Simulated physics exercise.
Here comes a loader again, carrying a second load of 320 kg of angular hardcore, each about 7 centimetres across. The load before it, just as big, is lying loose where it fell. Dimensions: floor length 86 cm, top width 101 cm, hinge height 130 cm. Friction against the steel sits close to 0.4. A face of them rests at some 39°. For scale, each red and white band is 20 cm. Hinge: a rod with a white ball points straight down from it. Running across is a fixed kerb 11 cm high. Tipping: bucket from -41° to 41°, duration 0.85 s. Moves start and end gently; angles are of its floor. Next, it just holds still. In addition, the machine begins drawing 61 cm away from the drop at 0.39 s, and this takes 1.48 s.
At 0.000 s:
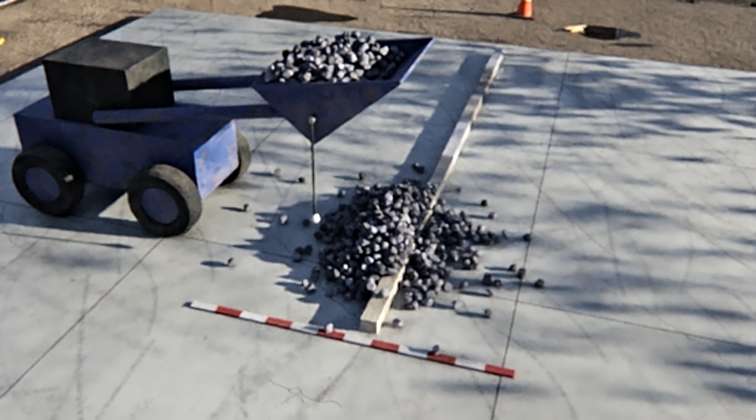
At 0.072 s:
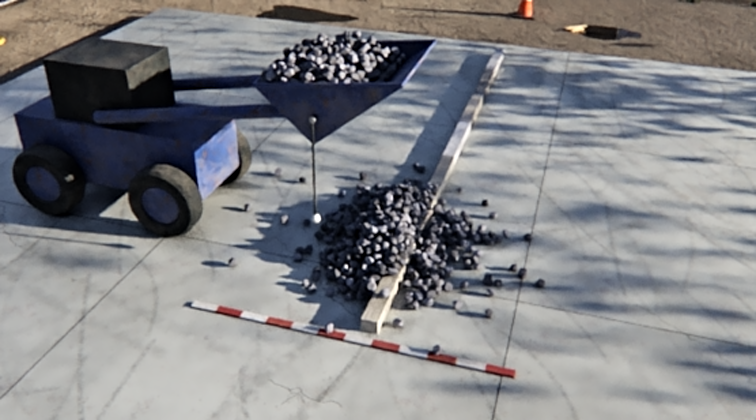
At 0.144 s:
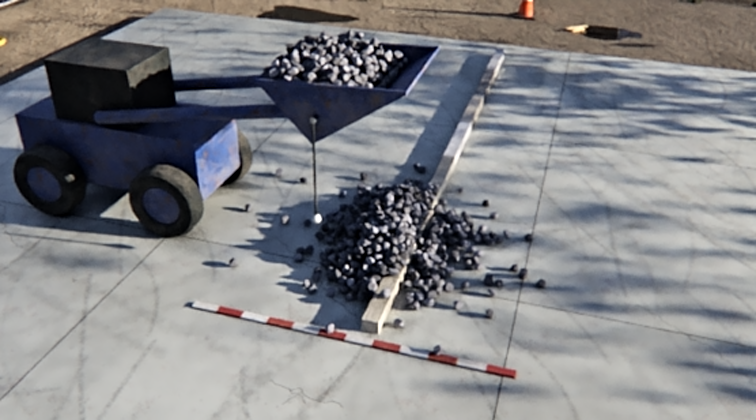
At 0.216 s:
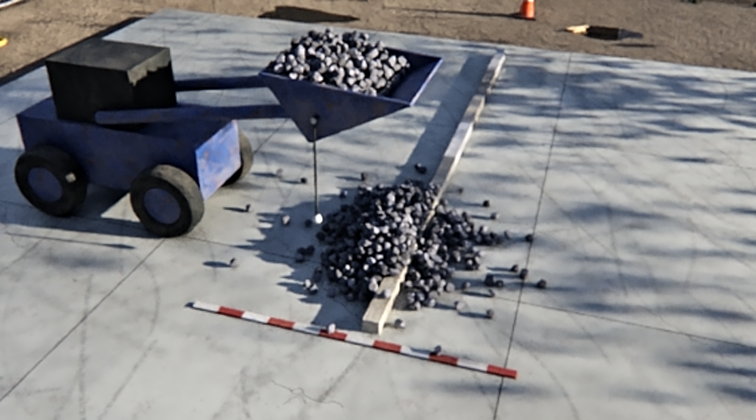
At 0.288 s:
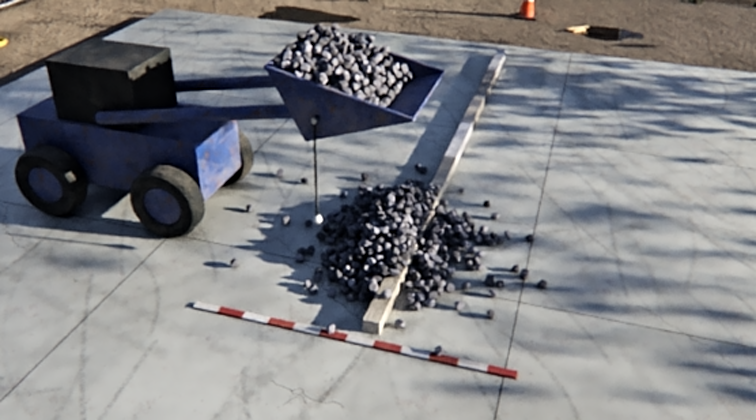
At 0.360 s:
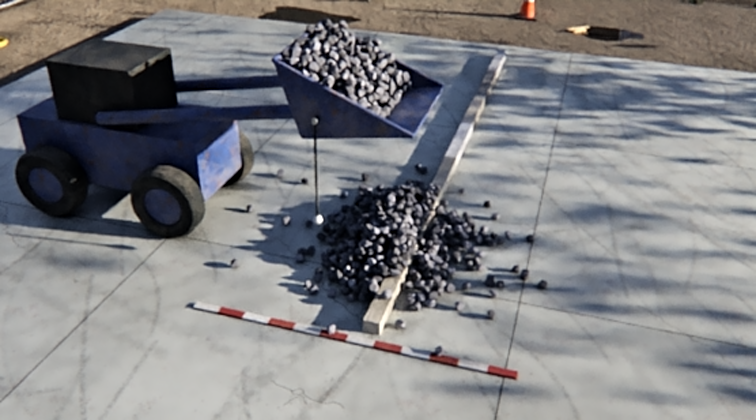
A blue loader's bucket, heaped with dark stones, slowly tilted its front edge downward and the stones shifted inside it, while the machine stood beside a loose pile lying across a pale kerb.
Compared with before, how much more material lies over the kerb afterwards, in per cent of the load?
Some 40 per cent of a load more.
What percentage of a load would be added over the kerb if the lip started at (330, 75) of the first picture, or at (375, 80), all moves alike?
First place: Roughly 0 %; second place: Roughly 15 %.
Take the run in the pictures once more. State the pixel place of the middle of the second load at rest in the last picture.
I'd put their centre close to (400, 228).
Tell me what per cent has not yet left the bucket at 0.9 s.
Around 55 per cent of the load is still inside.
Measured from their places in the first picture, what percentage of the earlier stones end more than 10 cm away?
Close to 10 in a hundred of them.
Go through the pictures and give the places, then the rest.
In the first picture, lip at (401, 83), floor tilted -41°, highest stones at (351, 40). The earlier load is highest near (391, 214), 29 cm above ground level, 81 % on this side of the kerb, 19 % over the kerb.
In the second picture, lip at (403, 85), floor tilted -39°, highest stones at (344, 42); the stones move at 0.2 m/s on average.
In the third picture, the bucket is at -35°, its lip at (407, 93); the top of the load is at (331, 42); the stones move at 0.3 m/s on average.
In the fourth picture, lip at (411, 105), floor tilted -28°, highest stones at (323, 41); the stones move at 0.4 m/s on average.
In the fifth picture, the bucket is at -19°, its lip at (413, 120); the top of the load is at (317, 36); the stones move at 0.5 m/s on average.
In the sixth picture, lip at (413, 137), floor tilted -9°, highest stones at (321, 32); the stones move at 0.6 m/s on average.
After 0.6 s the floor is at 28°; in per cent of one load, 100 in the bucket, 81 on this side of the kerb, 19 over the kerb; the foremost stones are at (514, 273).
After 0.9 s the floor is at 41°; in per cent of one load, 54 in the bucket, 126 on this side of the kerb, 20 over the kerb; the foremost stones are at (514, 273).
After 2.3 s the floor is at 41°; in per cent of one load, 0 in the bucket, 141 on this side of the kerb, 59 over the kerb; the foremost stones are at (561, 242).
After 4.9 s the floor is at 41°; in per cent of one load, 0 in the bucket, 141 on this side of the kerb, 59 over the kerb; the foremost stones are at (561, 242). Net gain over the kerb, 40.
